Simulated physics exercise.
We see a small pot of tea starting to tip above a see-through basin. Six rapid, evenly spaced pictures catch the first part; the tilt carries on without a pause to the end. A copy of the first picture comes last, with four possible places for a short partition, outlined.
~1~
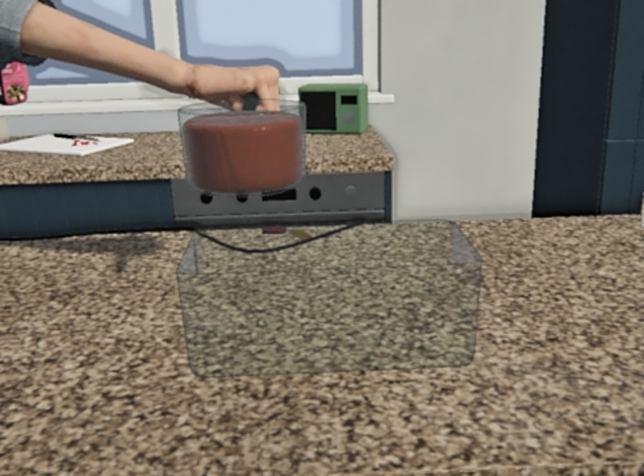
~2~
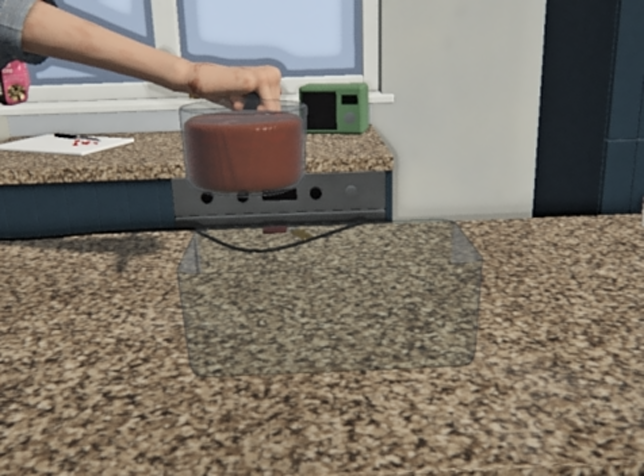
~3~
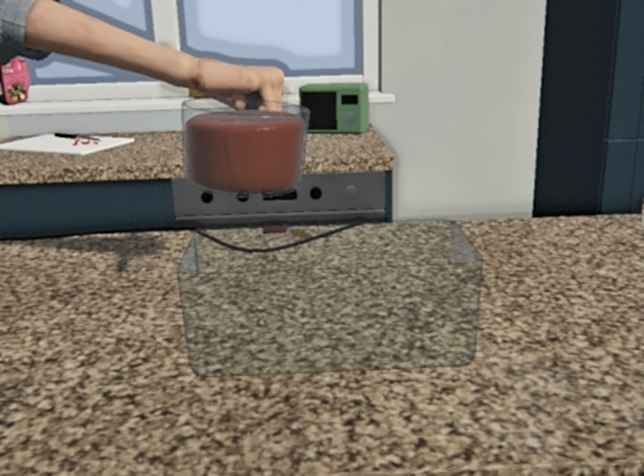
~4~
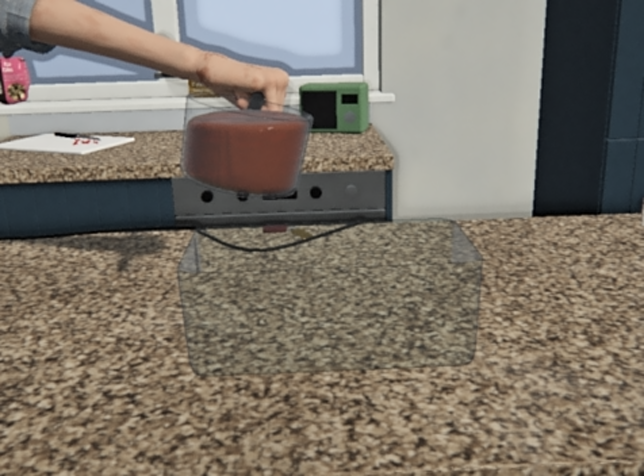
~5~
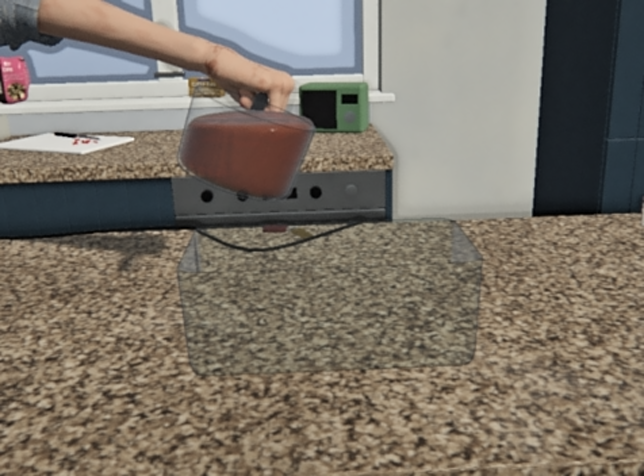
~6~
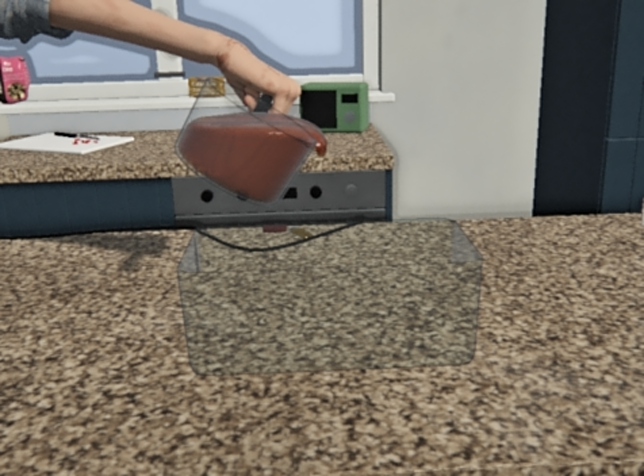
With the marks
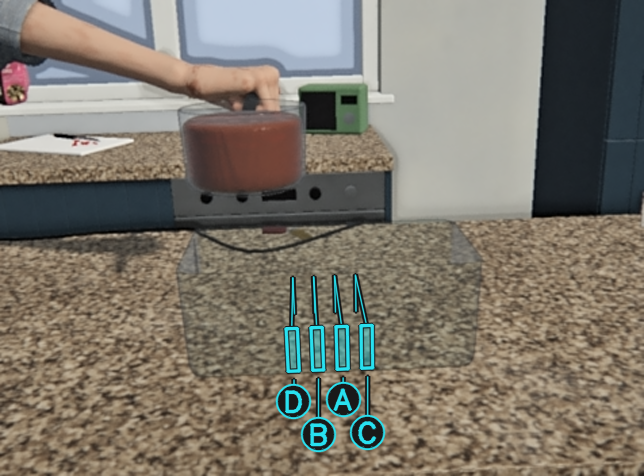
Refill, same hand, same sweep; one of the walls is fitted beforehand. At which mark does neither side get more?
Take C.
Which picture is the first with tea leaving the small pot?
Picture 5.
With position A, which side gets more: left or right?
The right one.
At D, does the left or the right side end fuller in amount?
More ends on the right.
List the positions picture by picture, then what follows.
In the first frame, upright, lip at (302, 104); basin from (190, 374) to (474, 362); nothing has left yet.
In the second frame, upright, lip at (303, 105); nothing has left yet.
In the third frame, tipped about 6°, lip at (306, 110); nothing has left yet.
In the fourth frame, tipped about 13°, lip at (310, 117); nothing has left yet.
In the fifth frame, tipped about 22°, lip at (313, 127); tea is over the lip, down to (313, 127).
In the sixth frame, tipped about 33°, lip at (315, 140); tea is over the lip, down to (321, 152).
In cyan, A at (343, 377); B at (318, 378); C at (367, 376); D at (293, 379).
Choosing A, about 25 % ends left of the wall and 74 % right of it.
Choosing B, about 7 % ends left of the wall and 93 % right of it.
Choosing C, about 47 % ends left of the wall and 52 % right of it.
Choosing D, about 5 % ends left of the wall and 95 % right of it.
